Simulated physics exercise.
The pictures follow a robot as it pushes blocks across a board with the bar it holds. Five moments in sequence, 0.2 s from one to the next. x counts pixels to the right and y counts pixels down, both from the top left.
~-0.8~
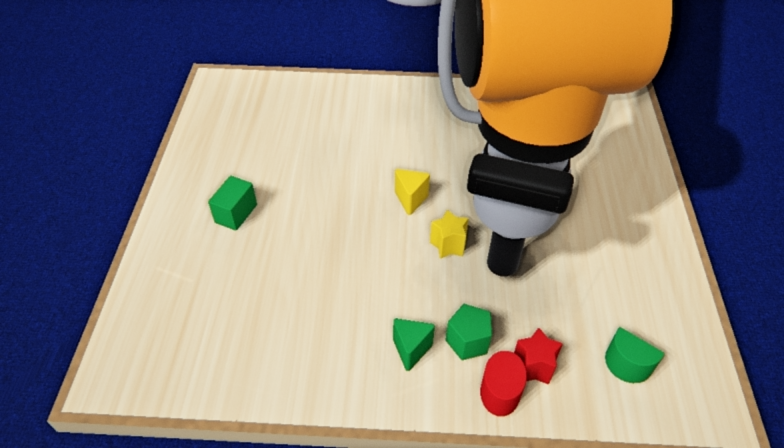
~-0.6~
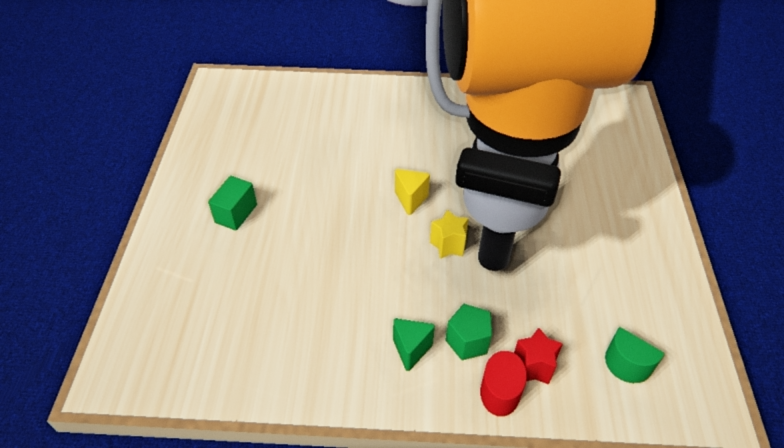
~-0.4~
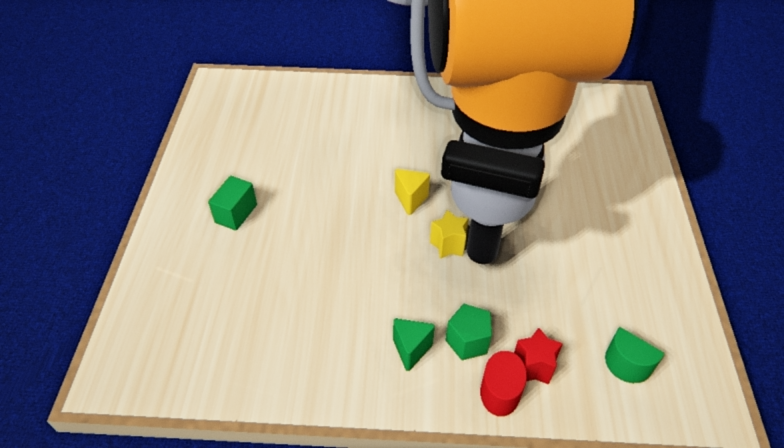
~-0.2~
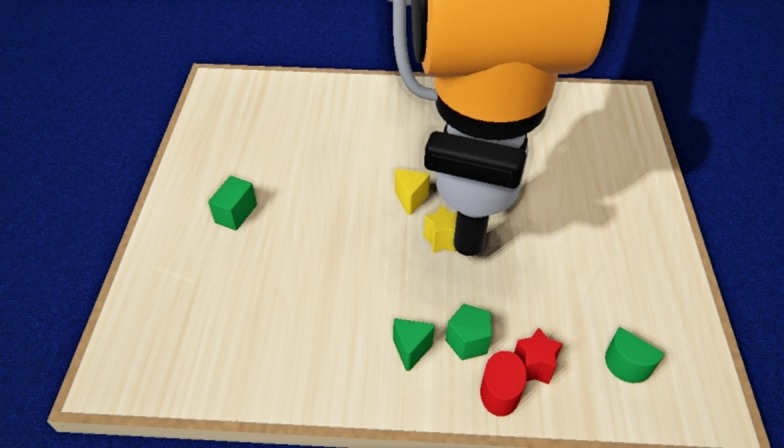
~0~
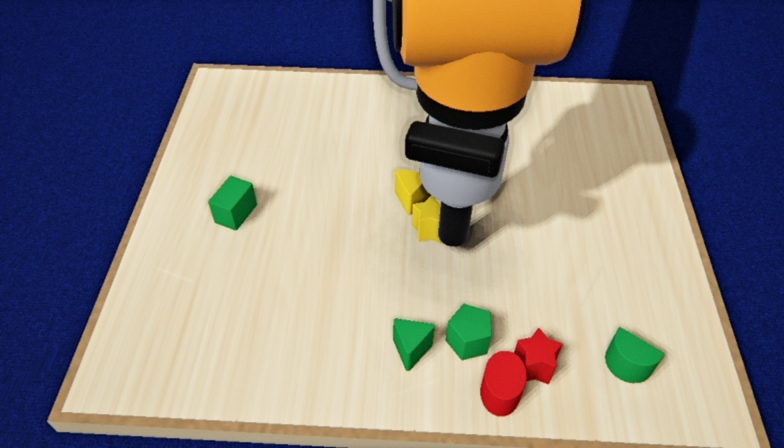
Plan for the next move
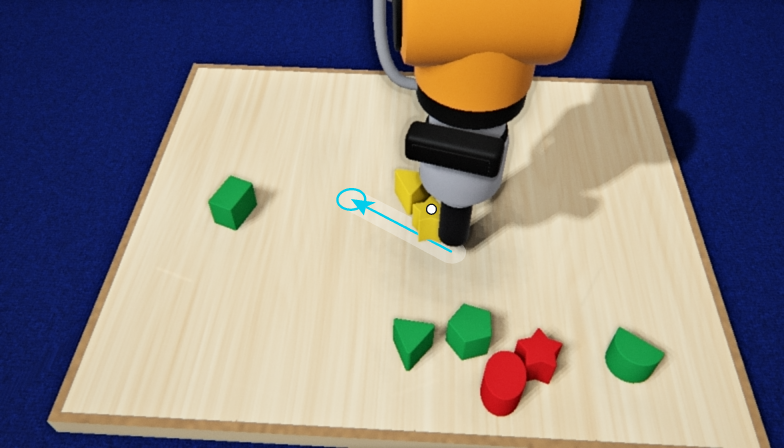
To begin with, an orange robot arm holds its black bar just right of a yellow star on a wooden board scattered with green, red and yellow blocks. The bar moves left and slightly up to the star, then nudges it a short way toward the yellow triangular block.
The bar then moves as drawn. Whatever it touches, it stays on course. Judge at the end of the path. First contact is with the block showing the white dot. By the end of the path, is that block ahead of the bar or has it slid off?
It lies beside or behind the bar.
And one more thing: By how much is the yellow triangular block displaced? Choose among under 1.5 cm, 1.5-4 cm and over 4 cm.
The yellow triangular block moves 1.5-4 cm.
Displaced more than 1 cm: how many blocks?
The count will be 2.
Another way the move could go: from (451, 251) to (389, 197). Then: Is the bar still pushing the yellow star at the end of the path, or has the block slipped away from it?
The bar still has the yellow star in front of it when the path ends.
Path on the board, from (451, 251) directly to (351, 199); the dot is on the yellow star.
The first path, step by step. One third of the way, bar at (416, 218); yellow triangular block at (405, 169), turned 40° clockwise; yellow star at (401, 190), turned 25° clockwise.
Two thirds of the way, bar at (382, 200); yellow triangular block at (398, 161), turned 90° clockwise; yellow star at (373, 174), turned 55° clockwise.
At the end, bar at (350, 184); yellow triangular block at (396, 160), turned 100° clockwise; yellow star at (359, 160), turned 85° clockwise.
